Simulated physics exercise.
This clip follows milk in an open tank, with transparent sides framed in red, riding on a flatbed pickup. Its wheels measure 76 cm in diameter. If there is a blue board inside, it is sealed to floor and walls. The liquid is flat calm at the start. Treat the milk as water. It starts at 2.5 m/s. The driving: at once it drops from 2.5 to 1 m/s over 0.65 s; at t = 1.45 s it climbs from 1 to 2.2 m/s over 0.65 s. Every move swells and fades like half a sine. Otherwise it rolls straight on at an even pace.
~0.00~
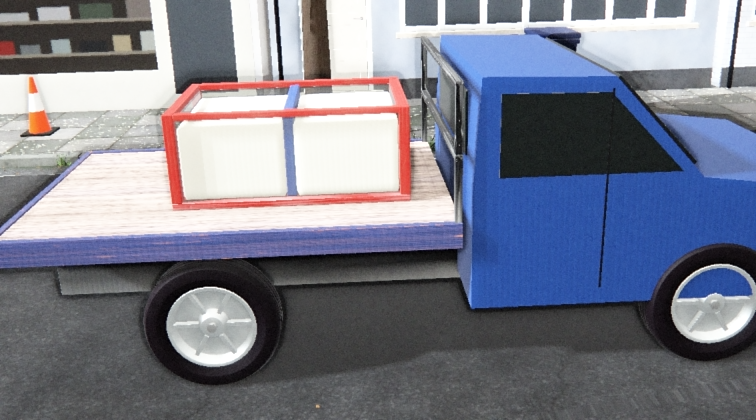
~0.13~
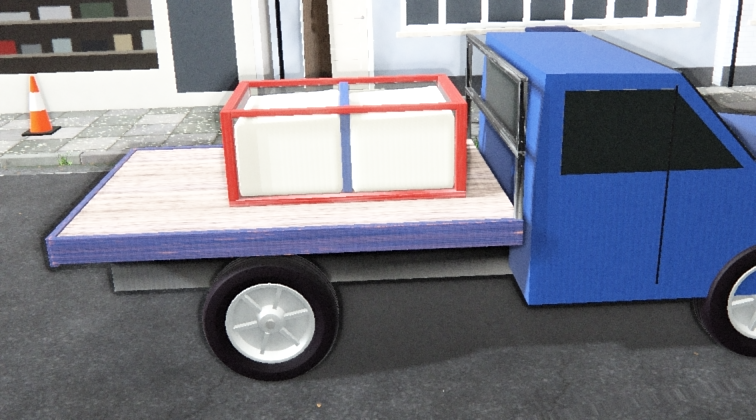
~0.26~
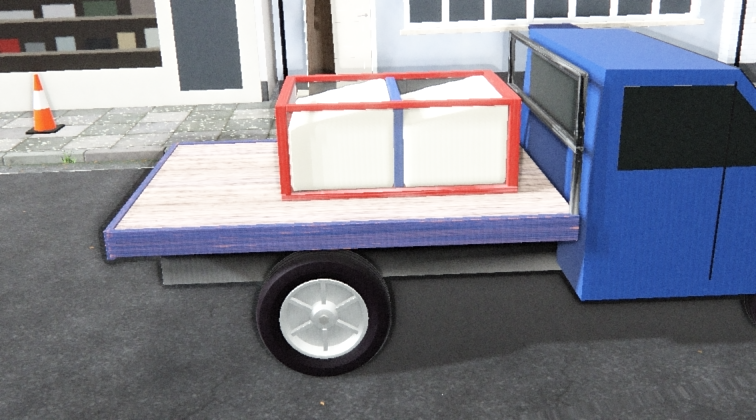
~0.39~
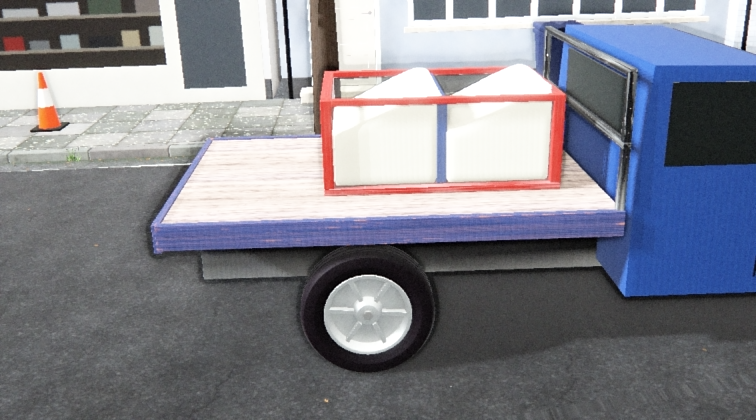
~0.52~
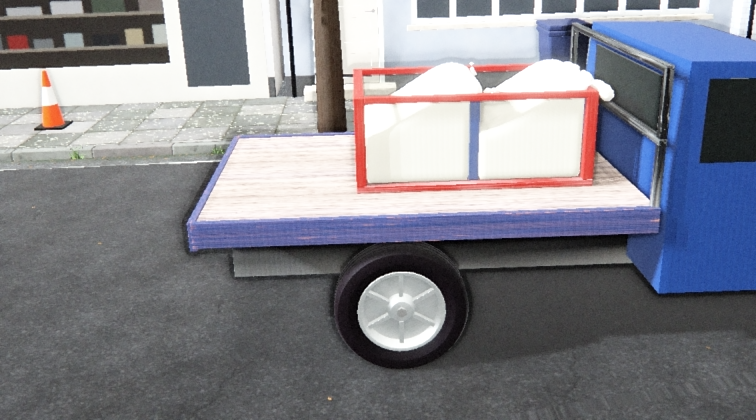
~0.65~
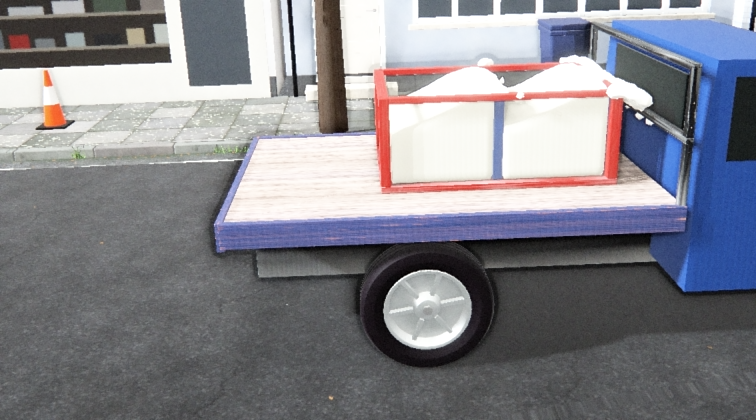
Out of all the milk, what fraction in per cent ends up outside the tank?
Some 5 per cent goes overboard.
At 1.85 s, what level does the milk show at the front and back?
Front 32 cm, back 54 cm.
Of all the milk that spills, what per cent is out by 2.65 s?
Some 100 per cent by then.
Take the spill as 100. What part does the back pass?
Some 50 per cent of it.
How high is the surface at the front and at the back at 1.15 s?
Front 40 cm, back 50 cm.
After 1.15 s front 40 cm, middle 32 cm, back 50 cm above the floor; the loss stands at 2 per cent, over the front.
After 1.85 s front 32 cm, middle 31 cm, back 54 cm above the floor; the loss stands at 2 per cent, over the front.
After 2.65 s front 45 cm, middle 47 cm, back 36 cm above the floor; the loss stands at 5 per cent, over the back and the front, a little elsewhere.
After 5.09 s the loss stands at 5 per cent, over the back and the front, a little elsewhere, 21 of 444 litres.
